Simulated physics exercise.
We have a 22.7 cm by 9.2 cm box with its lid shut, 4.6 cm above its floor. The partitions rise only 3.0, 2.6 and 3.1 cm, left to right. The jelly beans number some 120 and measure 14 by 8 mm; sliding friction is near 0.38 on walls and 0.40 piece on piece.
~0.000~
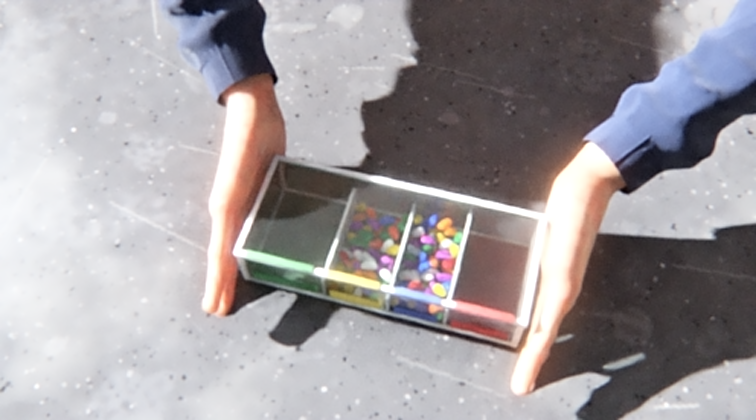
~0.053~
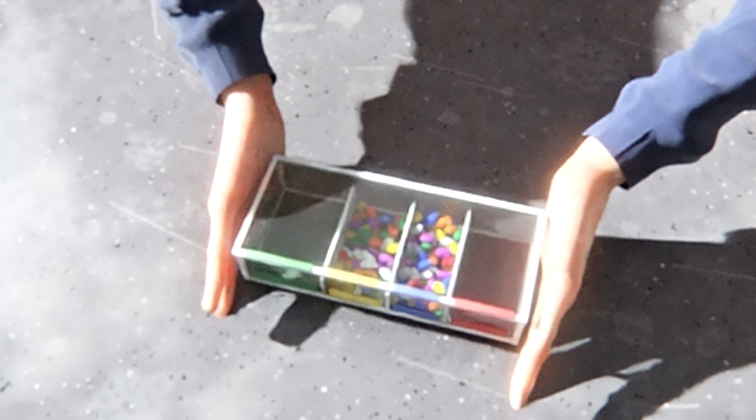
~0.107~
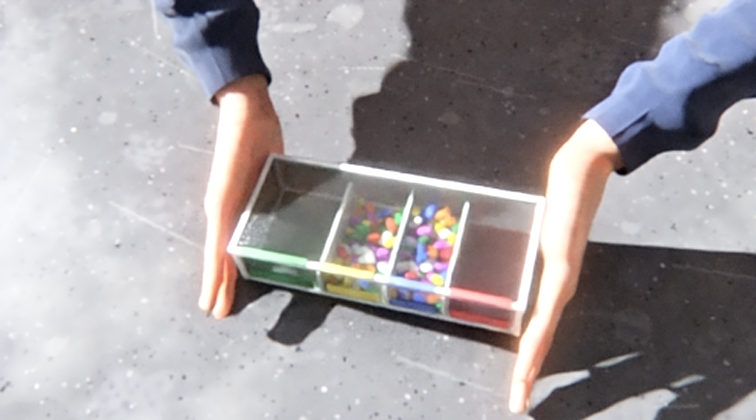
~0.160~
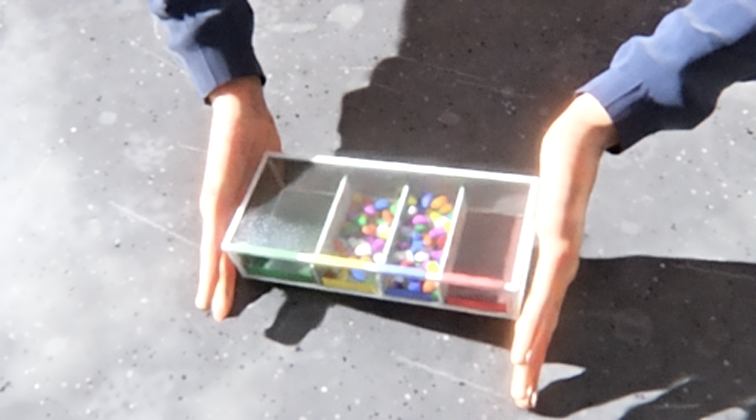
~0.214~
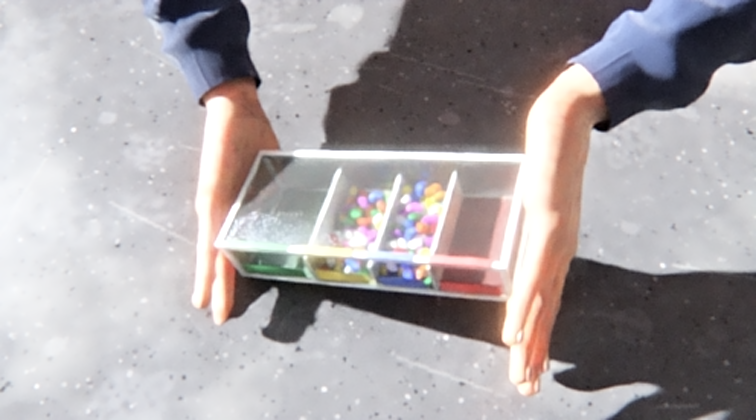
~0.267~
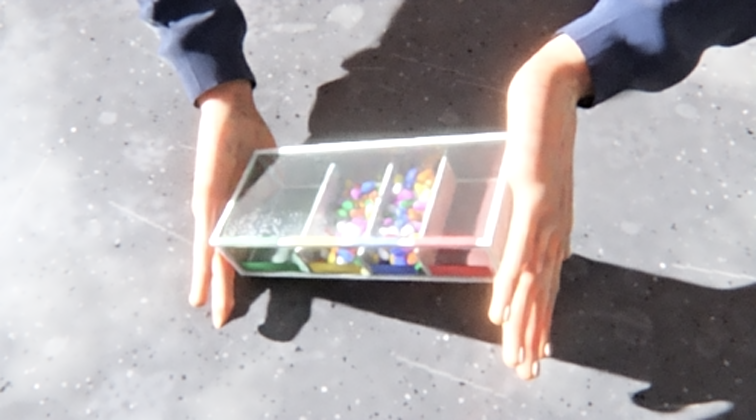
Two hands tilt a clear lidded box of colorful jelly beans, raising its right end.
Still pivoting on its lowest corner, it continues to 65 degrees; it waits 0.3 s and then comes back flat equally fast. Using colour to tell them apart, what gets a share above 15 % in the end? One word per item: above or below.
In order - red compartment: Below; blue compartment: Above; green compartment: Below; yellow compartment: Above.
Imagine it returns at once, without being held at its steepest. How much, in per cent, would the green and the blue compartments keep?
That would leave green with 5 percent and blue with 50 percent.
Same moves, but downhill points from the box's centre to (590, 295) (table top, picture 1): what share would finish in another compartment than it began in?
Roughly 0 % of the pieces.
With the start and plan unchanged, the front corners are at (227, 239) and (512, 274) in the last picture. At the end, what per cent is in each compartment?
The compartments end with red 0 per cent, blue 55 per cent, green 5 per cent and yellow 40 per cent.
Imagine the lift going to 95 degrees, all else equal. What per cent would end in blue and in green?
The blue compartment would get 10 per cent and the green one 50 per cent.
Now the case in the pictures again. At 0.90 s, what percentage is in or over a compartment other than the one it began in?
Reading: Close to 10 %.
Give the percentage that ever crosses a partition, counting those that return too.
The share comes out near 10 per cent.
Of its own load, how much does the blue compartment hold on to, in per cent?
That comes out at about 90 percent.
Then, at 0.90 s, tilt 65 degrees; blue 50 %, yellow 50 %.
After 1.32 s, tilt 33 degrees; blue 50 %, green 5 %, yellow 45 %.
After 1.81 s, tilt 0 degrees; blue 50 %, green 5 %, yellow 45 %.
By 2.1 s all is still; red 0 %, blue 50 %, green 5 %, yellow 45 %.
